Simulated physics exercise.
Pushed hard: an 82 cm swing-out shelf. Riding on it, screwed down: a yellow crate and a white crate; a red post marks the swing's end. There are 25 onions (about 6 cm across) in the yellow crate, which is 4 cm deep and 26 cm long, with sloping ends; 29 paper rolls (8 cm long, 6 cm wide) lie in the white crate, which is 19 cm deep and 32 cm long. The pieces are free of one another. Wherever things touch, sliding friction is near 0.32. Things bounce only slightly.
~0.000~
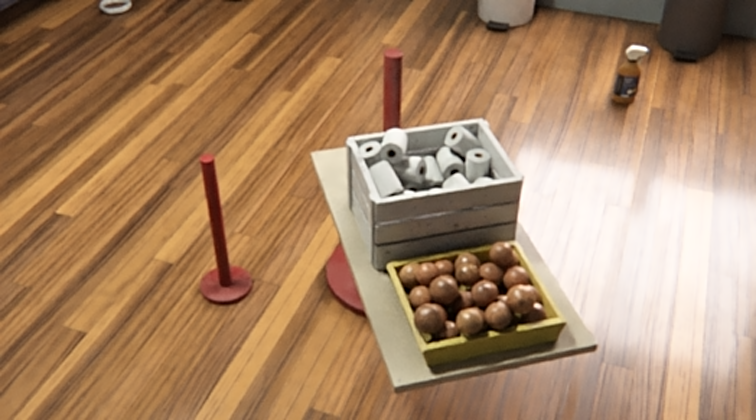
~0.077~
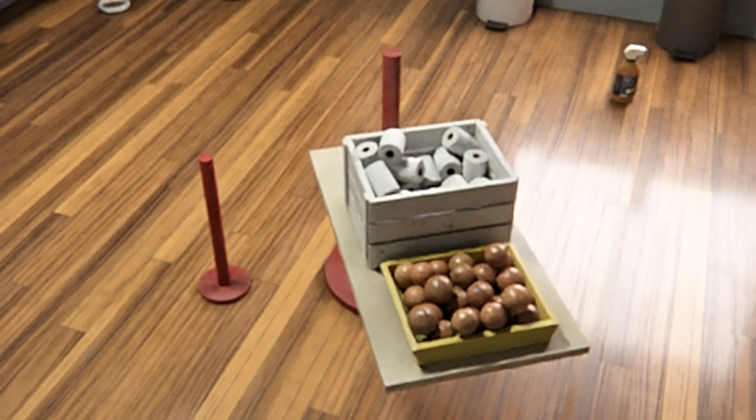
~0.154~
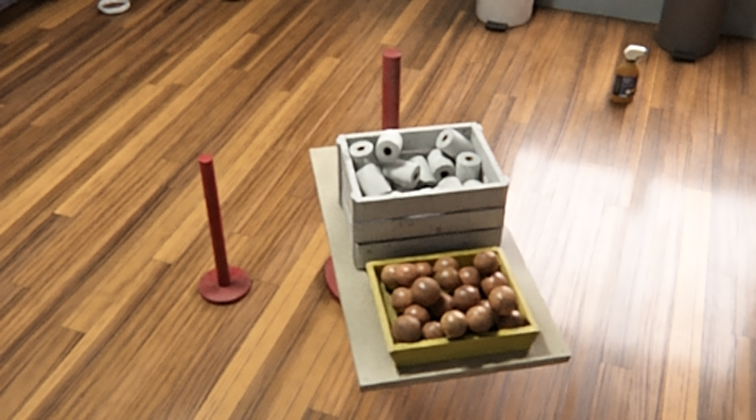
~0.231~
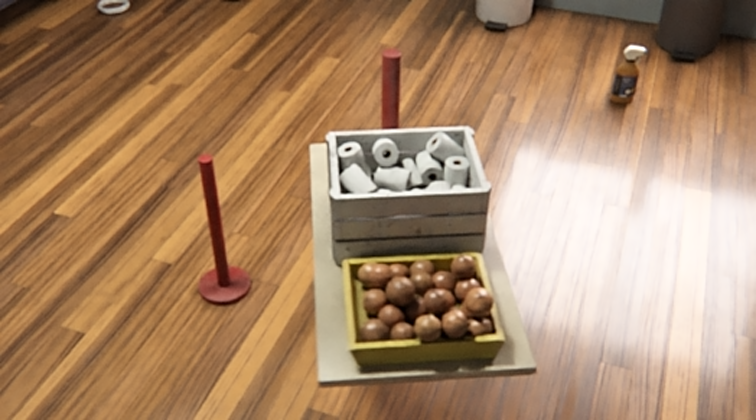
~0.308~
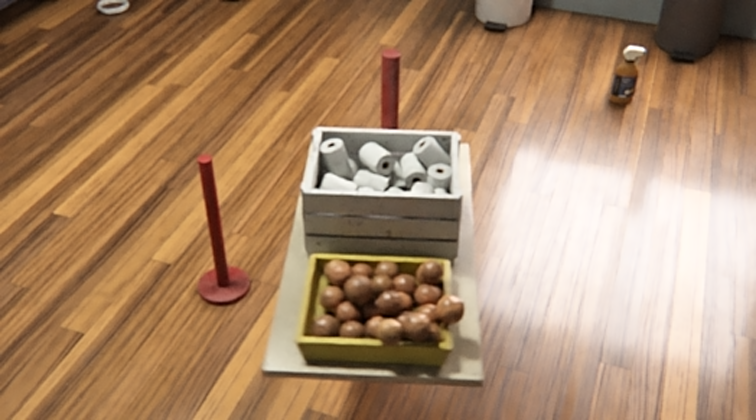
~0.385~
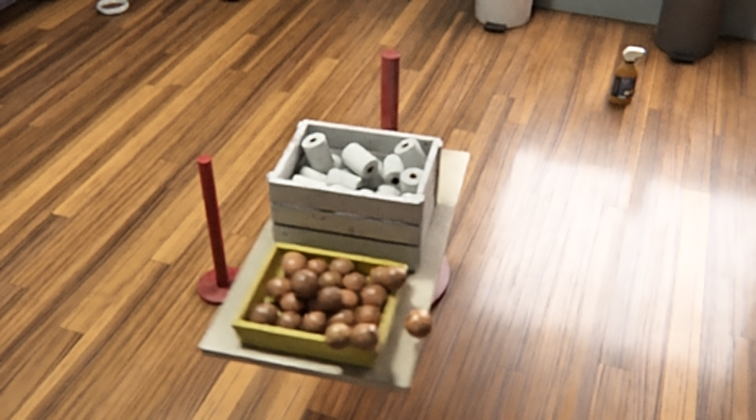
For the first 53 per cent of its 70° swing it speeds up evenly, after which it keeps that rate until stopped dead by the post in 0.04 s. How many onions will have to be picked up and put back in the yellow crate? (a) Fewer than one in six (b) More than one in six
Answer: B.
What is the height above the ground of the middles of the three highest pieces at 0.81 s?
Height, averaged: Around 68 cm.
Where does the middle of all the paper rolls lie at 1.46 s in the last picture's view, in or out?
In the last picture they centre on about (281, 163).
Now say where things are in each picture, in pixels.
In the first picture (we follow the rim corner now nearest the camera), yellow crate at (427, 347); white crate at (381, 200); swung 0°; nothing out yet.
Yellow crate at (418, 347); white crate at (376, 200); swung 1°, in the second picture.
Yellow crate at (394, 348); white crate at (362, 199); swung 5°, in the third picture.
Yellow crate at (355, 346); white crate at (340, 197); swung 10°, in the fourth picture.
Yellow crate at (301, 339); white crate at (310, 191); swung 18°, in the fifth picture.
Yellow crate at (238, 323); white crate at (275, 180); swung 29°; 2 out, the lowest onion at (419, 324), in the sixth picture.
After 0.61 s, end of the swing.
After 0.69 s, 6 of 25 out of the yellow crate and 0 of 29 out of the white crate.
After 0.81 s, 7 of 25 out of the yellow crate and 0 of 29 out of the white crate.
After 1.03 s, 7 of 25 out of the yellow crate and 0 of 29 out of the white crate.
Outcome (at 1.46 s), 7 of 25 out of the yellow crate and 0 of 29 out of the white crate. Asked share, 7 of 25, 28 per cent.
